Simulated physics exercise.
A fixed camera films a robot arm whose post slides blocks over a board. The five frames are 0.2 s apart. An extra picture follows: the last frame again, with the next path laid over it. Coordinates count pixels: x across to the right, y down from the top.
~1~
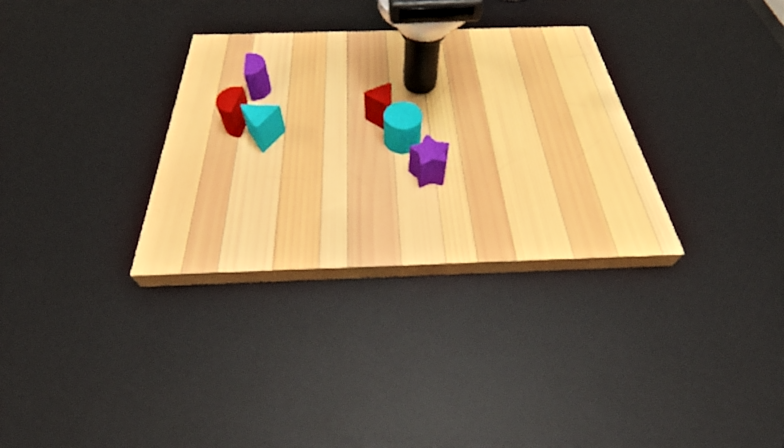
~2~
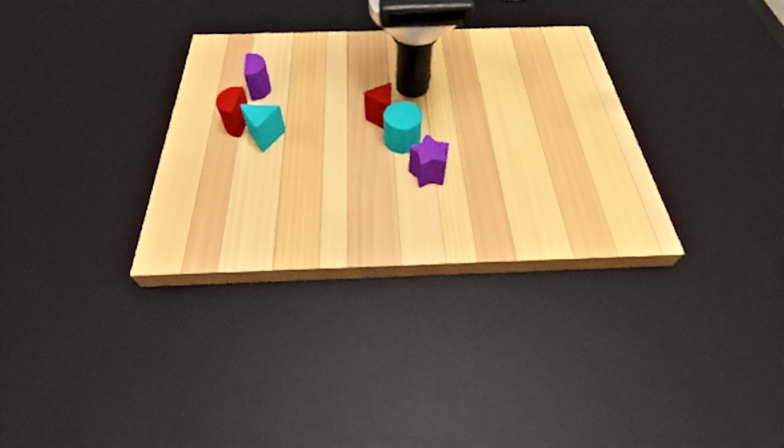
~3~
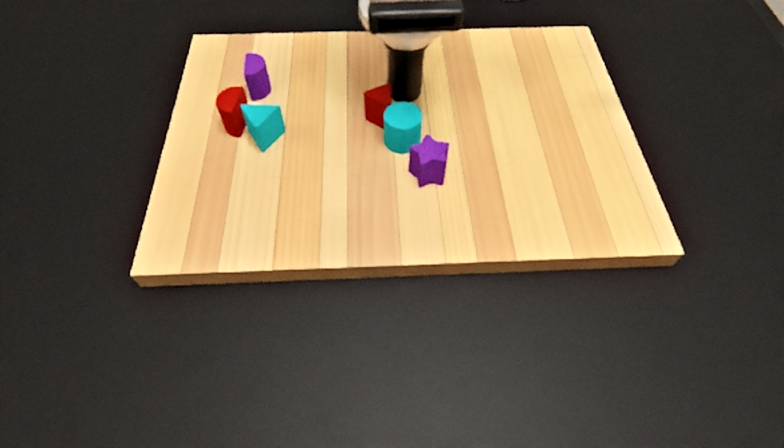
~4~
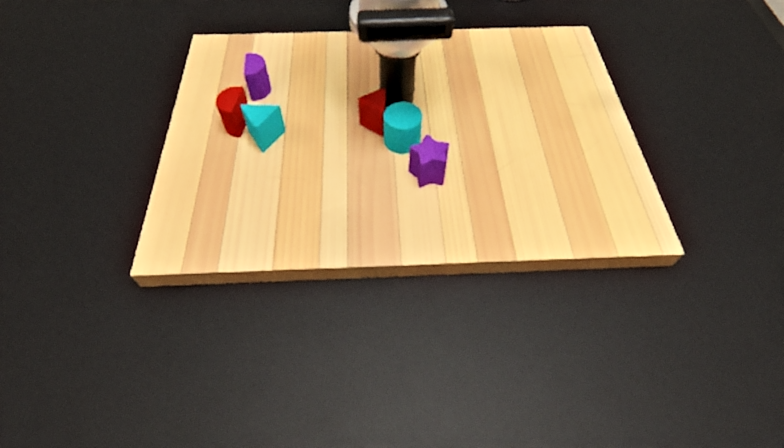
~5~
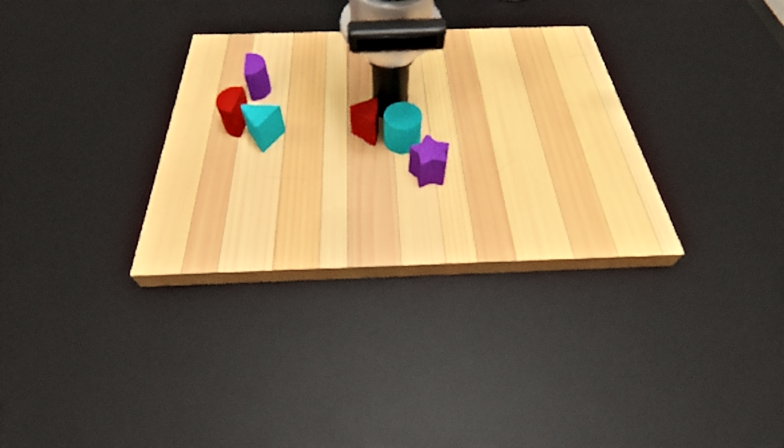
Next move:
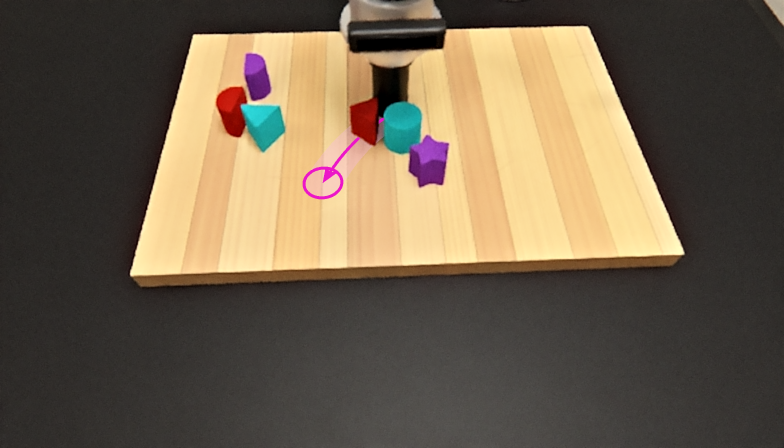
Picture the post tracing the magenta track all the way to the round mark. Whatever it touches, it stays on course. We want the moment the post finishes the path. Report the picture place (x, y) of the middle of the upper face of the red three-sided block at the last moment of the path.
Answer: (316, 183).
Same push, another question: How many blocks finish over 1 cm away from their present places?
Only one of them.
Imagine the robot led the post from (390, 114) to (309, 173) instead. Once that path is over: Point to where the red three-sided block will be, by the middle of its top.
Its top middle: (323, 166).
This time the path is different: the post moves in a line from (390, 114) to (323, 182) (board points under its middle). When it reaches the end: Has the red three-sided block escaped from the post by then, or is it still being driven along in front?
I think the post keeps pushing the red three-sided block along right to the end.
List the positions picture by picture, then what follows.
Tip of the post at (420, 84), middles of tops, red three-sided block at (381, 93), turquoise disc at (403, 115), purple star at (431, 149), in the first frame.
Post at (412, 87), nothing pushed, in the second frame.
Post at (404, 92), nothing pushed, in the third frame.
Post at (397, 99), red three-sided block at (375, 99), in the fourth frame.
Post at (390, 108), red three-sided block at (367, 108), turquoise disc at (403, 115), purple star at (431, 149), in the fifth frame.
The line goes from (390, 114) via (353, 144), ending at (323, 183).
What follows on the original path. One third of the way, post at (364, 127); red three-sided block at (346, 131), turned 25° anticlockwise; turquoise disc at (403, 117).
Two thirds of the way, post at (341, 150); red three-sided block at (333, 153), turned 95° anticlockwise; turquoise disc at (403, 117).
At the end, post at (322, 177); red three-sided block at (316, 183), turned 105° anticlockwise; turquoise disc at (403, 117); purple star unmoved.
